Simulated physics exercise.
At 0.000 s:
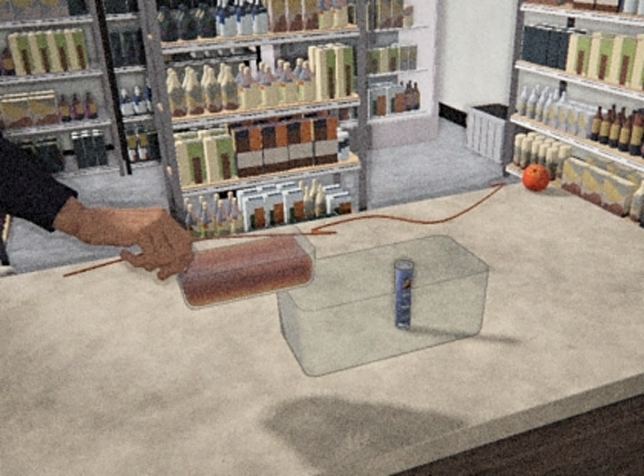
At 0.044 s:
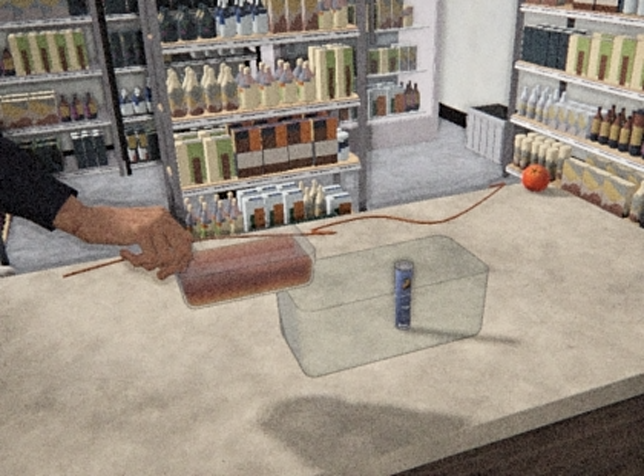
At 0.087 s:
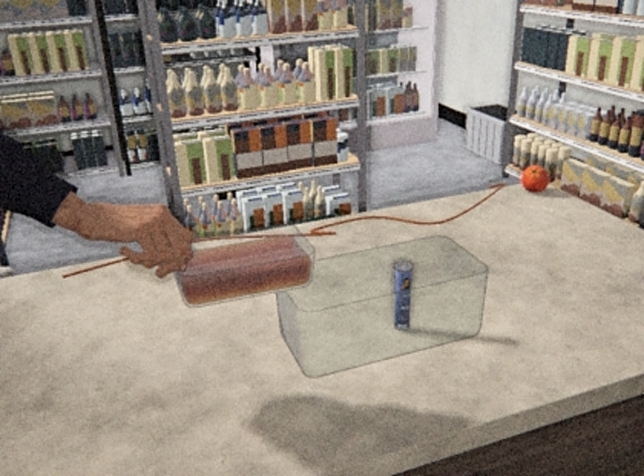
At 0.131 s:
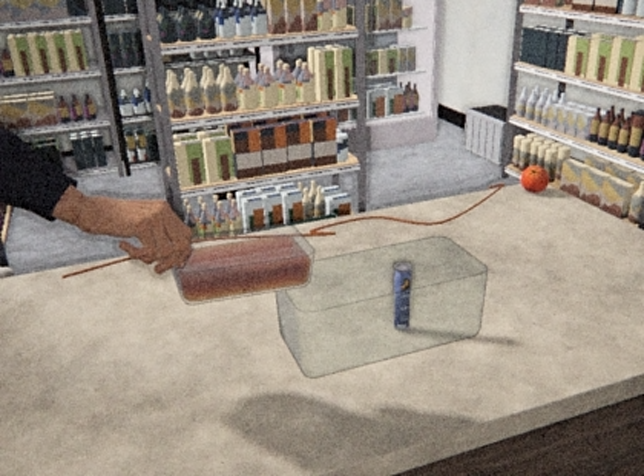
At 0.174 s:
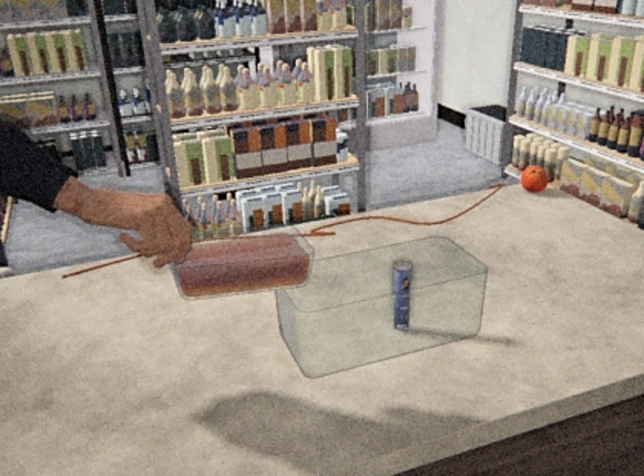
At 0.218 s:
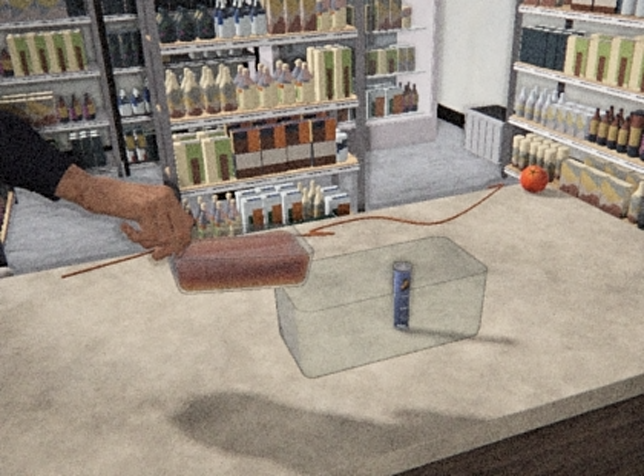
At first, a hand at the left rests by a level, clear oblong tub of reddish-brown tea, beside an empty basin with a small blue tin on a shop counter. Then the tub slowly tilts slightly toward the basin, the hand rising a little, while a shadow on the countertop slides left.
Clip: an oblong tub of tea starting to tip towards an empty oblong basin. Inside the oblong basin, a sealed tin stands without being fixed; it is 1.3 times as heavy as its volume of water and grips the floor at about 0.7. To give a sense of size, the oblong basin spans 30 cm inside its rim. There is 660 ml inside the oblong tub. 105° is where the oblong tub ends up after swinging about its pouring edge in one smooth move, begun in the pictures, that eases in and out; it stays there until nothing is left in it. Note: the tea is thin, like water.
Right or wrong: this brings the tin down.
Wrong, the tin stays up.
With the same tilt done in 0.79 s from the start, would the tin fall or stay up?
The tin tips over.
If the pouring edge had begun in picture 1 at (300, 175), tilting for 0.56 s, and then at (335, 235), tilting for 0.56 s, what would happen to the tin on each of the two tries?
First it falls; then it topples.
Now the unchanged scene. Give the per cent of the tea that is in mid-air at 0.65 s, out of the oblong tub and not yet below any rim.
It comes to about 50 percent.
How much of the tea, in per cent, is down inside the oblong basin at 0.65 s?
Near 20 in a hundred.
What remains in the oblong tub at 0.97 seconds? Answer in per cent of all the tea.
I'd estimate some 3 per cent.
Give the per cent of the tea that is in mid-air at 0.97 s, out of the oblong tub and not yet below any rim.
Some 5 % is up in the air.
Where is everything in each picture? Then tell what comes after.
In the first frame, tilt 0°; pouring edge (305, 238); surface from (177, 269) to (302, 245); the oblong basin's rim runs from (286, 291) to (468, 252); the tin's top is at (404, 268).
In the second frame, tilt 0°; pouring edge (305, 238); surface from (176, 270) to (302, 245).
In the third frame, tilt 1°; pouring edge (305, 239); surface from (176, 269) to (301, 245).
In the fourth frame, tilt 3°; pouring edge (304, 239); surface from (175, 267) to (300, 244).
In the fifth frame, tilt 6°; pouring edge (304, 239); surface from (174, 263) to (301, 242).
In the sixth frame, tilt 9°; pouring edge (303, 239); surface from (172, 259) to (300, 241).
After 0.65 s the tilt is 62° and 29 per cent is still to pour; the tin stands where it began.
After 0.97 s the tilt is 98° and 3 per cent is still to pour; the tin stands where it began.
After 1.31 s the tilt is 105° and 0 per cent is still to pour; the tin stands where it began.
After 1.67 s the tilt is 105° and 0 per cent is still to pour; the tin stands where it began.
In the end the tin stands where it began.
